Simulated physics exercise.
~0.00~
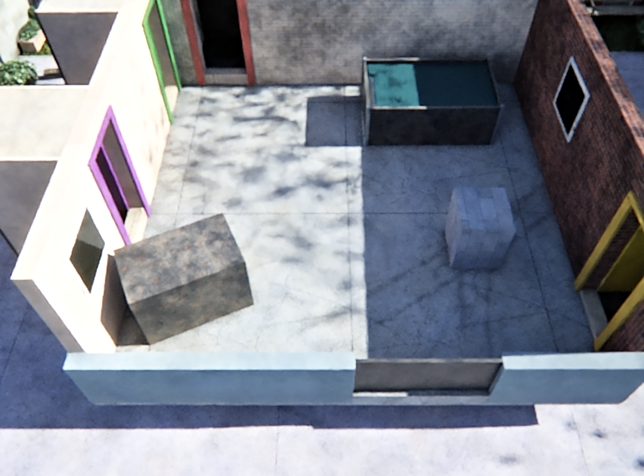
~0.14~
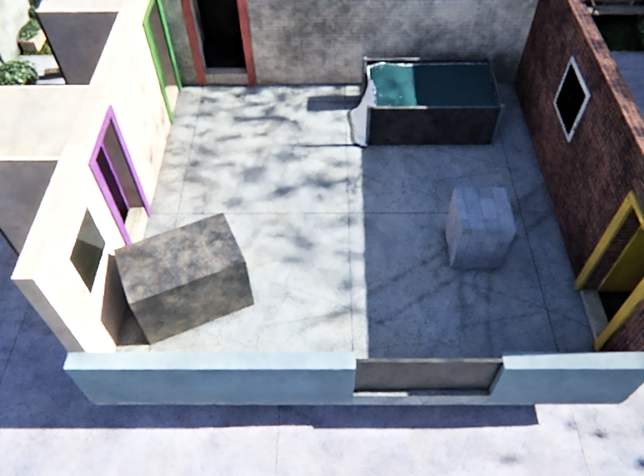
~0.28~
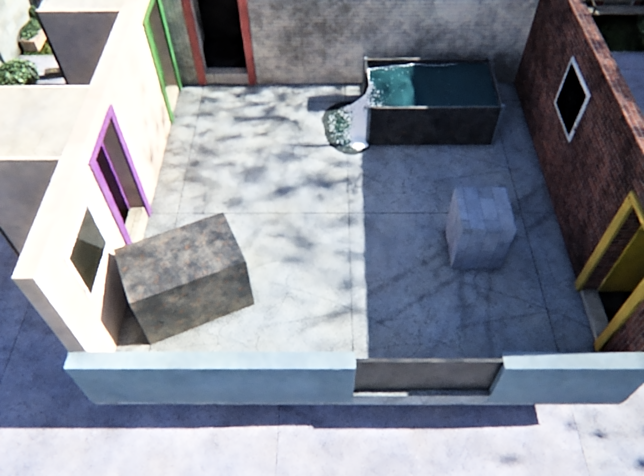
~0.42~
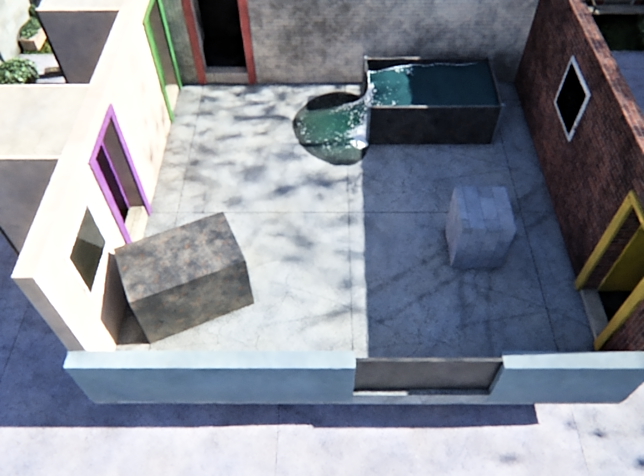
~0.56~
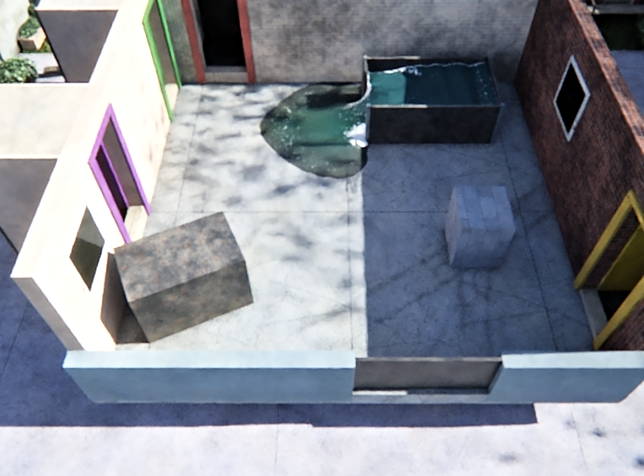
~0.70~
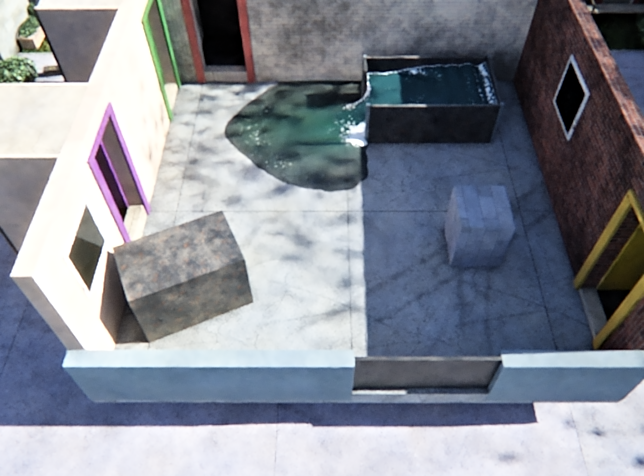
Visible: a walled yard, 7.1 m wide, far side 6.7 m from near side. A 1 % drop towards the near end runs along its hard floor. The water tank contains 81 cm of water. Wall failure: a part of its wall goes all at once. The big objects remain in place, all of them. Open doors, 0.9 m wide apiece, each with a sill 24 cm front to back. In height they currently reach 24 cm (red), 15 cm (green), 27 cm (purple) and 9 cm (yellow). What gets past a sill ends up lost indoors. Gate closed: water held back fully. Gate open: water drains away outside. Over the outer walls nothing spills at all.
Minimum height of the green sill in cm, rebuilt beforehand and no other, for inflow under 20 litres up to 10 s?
28 cm.
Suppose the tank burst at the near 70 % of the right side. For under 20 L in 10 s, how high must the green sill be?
Then something near 15 cm.
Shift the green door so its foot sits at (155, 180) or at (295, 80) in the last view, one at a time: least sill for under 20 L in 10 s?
In turn: Roughly 18 cm, roughly 7.5 cm.
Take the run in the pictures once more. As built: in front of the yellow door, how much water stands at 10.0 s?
Some 11.0 centimetres.
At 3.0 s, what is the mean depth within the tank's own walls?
Around 30 centimetres.
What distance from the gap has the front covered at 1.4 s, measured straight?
Close to 4.2 metres, I'd say.
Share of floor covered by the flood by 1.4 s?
Some 35 per cent of it.
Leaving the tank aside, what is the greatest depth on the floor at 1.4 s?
40 cm.
After 1.4 s water covers 35 % of the floor, deepest (40 cm) near (360, 128); 21 cm at the green door, 0 litres in over its 15 cm sill.
After 3.0 s water covers 40 % of the floor, deepest (39 cm) near (134, 272); 28 cm at the green door, 108 litres in over its 15 cm sill.
After 10.0 s water covers 95 % of the floor, deepest (14 cm) near (601, 378); 7 cm at the green door, 156 litres in over its 15 cm sill.
At the green door as built, the water arrived by 1.2 s and peaked near 34 cm at 2.4 s.
With a sill of 24.5 cm, 37 litres would have come in within the 10 s; with 33 cm, 5 litres. So under 20 litres takes about 28 cm.
